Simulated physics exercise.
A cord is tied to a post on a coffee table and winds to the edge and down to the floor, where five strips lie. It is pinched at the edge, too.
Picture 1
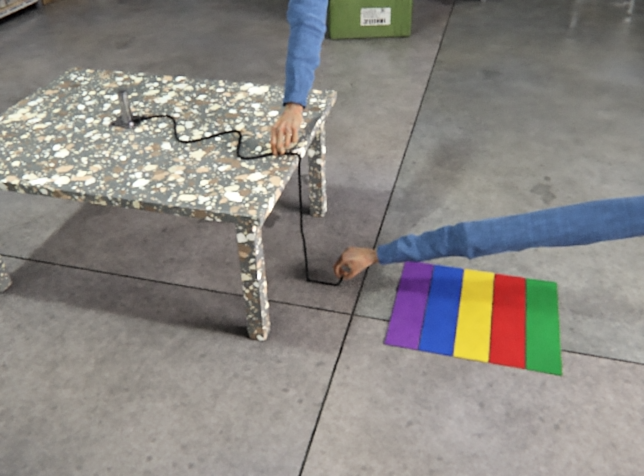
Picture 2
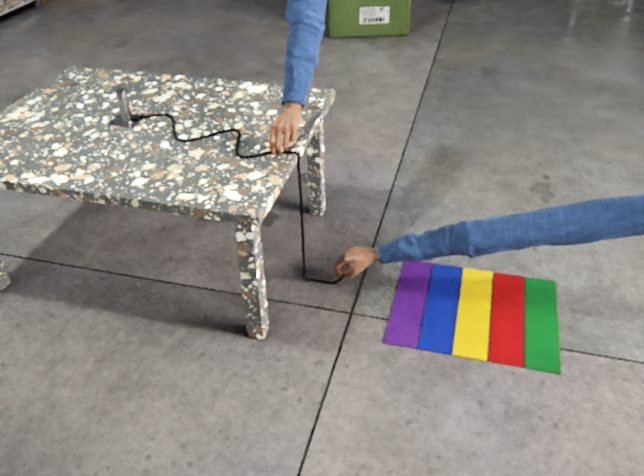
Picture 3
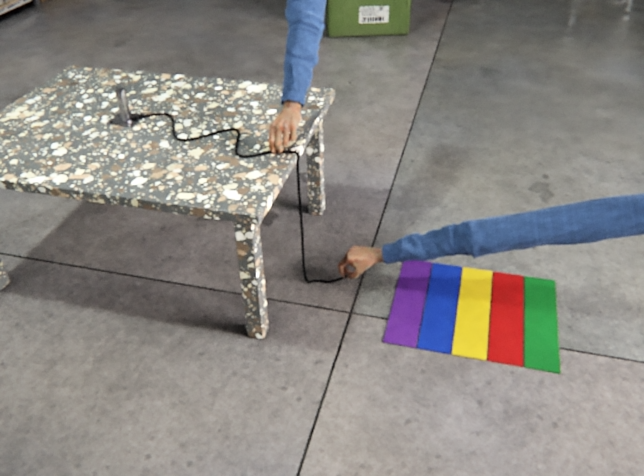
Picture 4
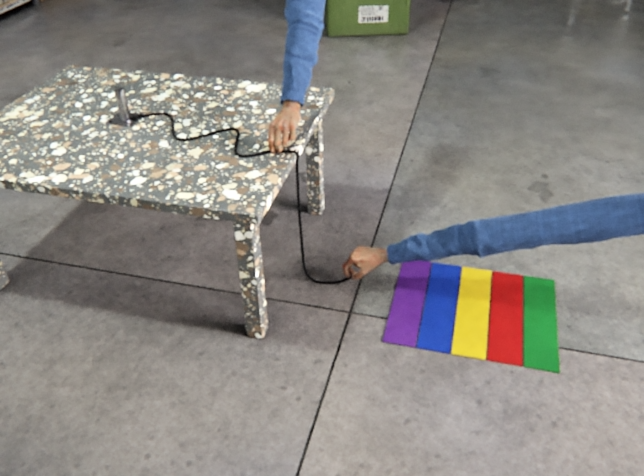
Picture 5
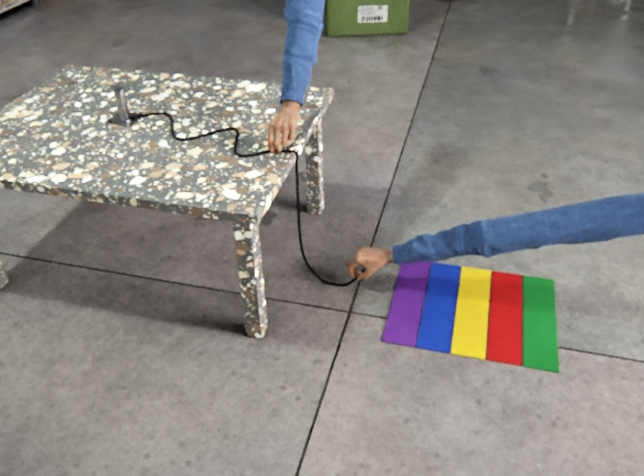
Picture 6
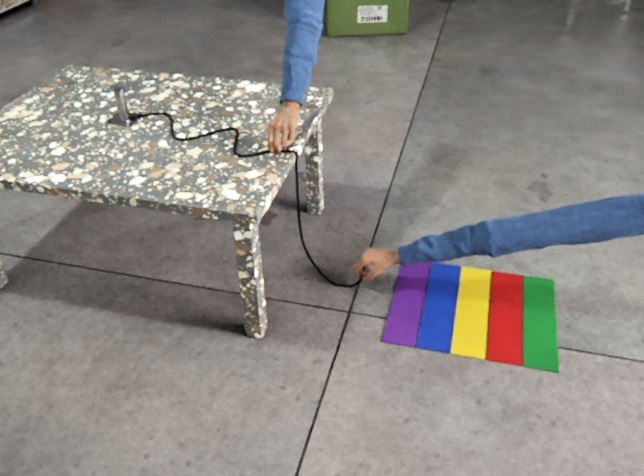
The clip shows a black cord winding across a speckled table, pinched by one hand at the edge, while another hand near the floor draws its end slightly right, toward five coloured strips, and the hanging section becomes a smoother curve.
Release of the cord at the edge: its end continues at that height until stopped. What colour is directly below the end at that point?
The colour below it is green.
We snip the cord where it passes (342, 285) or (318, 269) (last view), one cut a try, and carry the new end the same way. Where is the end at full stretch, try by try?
The pixels are close to (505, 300) and (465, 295), one per try.
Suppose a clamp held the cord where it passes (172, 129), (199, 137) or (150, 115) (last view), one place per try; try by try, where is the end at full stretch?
(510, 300), (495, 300), (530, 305).
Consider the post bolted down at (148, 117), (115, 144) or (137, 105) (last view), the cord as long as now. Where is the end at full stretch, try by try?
First close to (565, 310), next close to (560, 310), last close to (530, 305).
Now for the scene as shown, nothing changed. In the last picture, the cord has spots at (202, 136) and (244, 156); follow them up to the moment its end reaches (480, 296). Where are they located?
They move to (239, 138) and (306, 180) respectively.
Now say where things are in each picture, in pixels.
The first picture shows end (342, 277); purple (404, 330); blue (438, 336); yellow (472, 341); red (508, 348); green (544, 354).
The second picture shows end (343, 276); cord through (168, 115) (188, 141) (238, 141) (280, 152) (302, 207) (304, 264).
The third picture shows end (347, 276).
The fourth picture shows end (351, 276); cord through (167, 114) (187, 140) (237, 140) (279, 151) (299, 206) (304, 263).
The fifth picture shows end (356, 277).
The sixth picture shows end (362, 278); cord through (166, 114) (186, 140) (236, 140) (278, 151) (298, 206) (312, 262).
Soon after, end near (480, 296); over yellow.
Then, end near (517, 302); over red.
At full stretch, end near (539, 306); over green. It gets as far as the green strip.
